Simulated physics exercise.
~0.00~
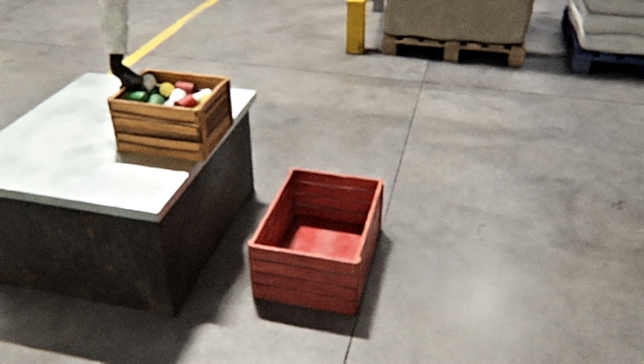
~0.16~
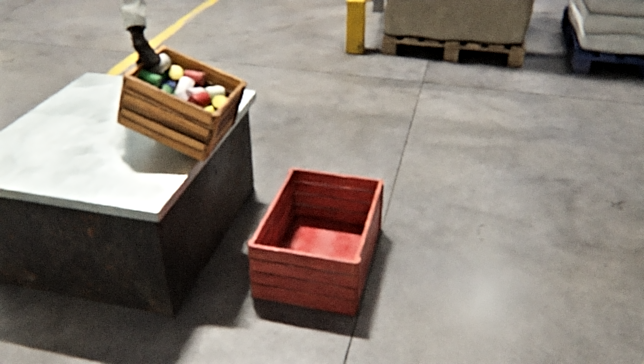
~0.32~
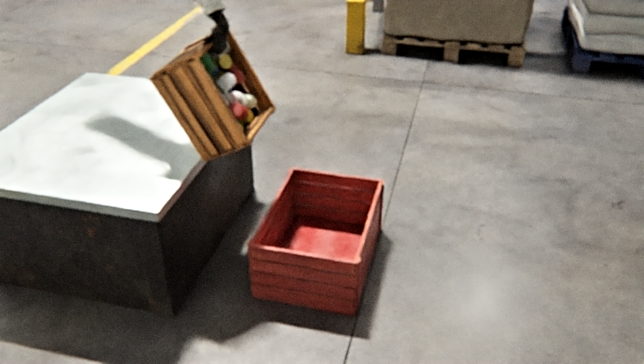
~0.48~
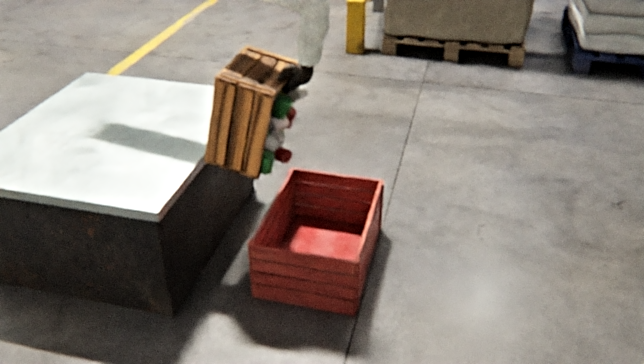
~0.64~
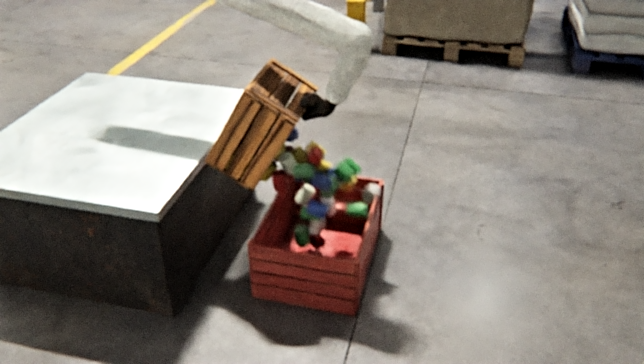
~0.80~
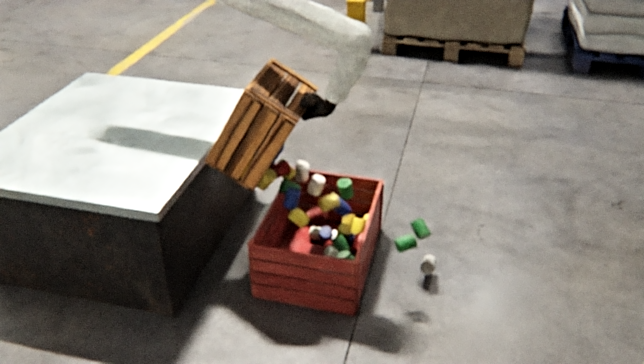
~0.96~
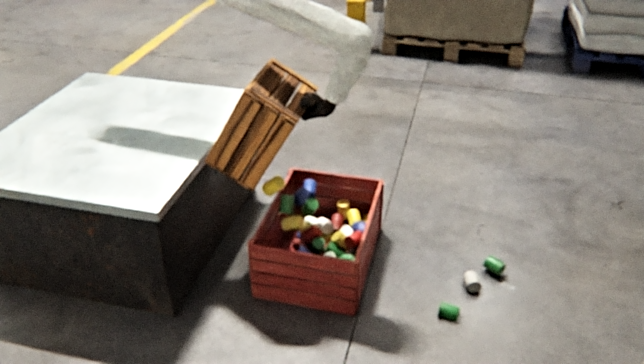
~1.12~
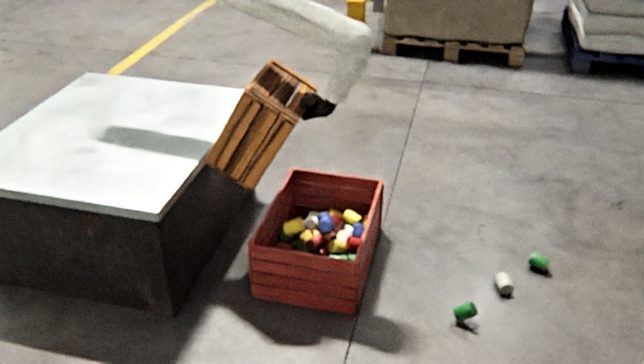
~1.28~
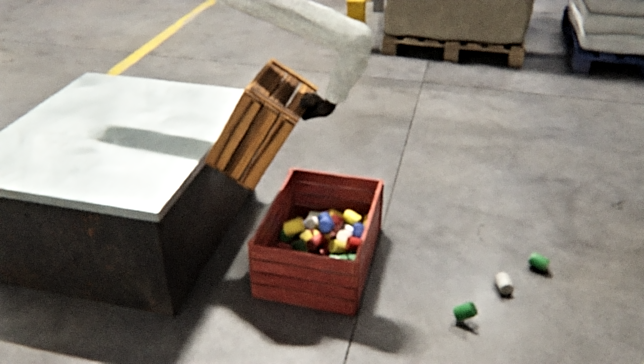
On a concrete warehouse floor, a wooden crate full of small colourful jars sits on a pale-topped bench, with an empty red trough on the ground to its right. A mechanical-looking arm with a dark gripper lifts the crate and tips it rightward over the bench edge. As the crate turns past its side, the jars begin to slide out, then tumble in a thick cluster into the trough. Two green jars and a whitish one fly beyond it and roll away to the right. The crate stays tilted, emptied, while most jars rest piled in the trough and three lie still on the floor.
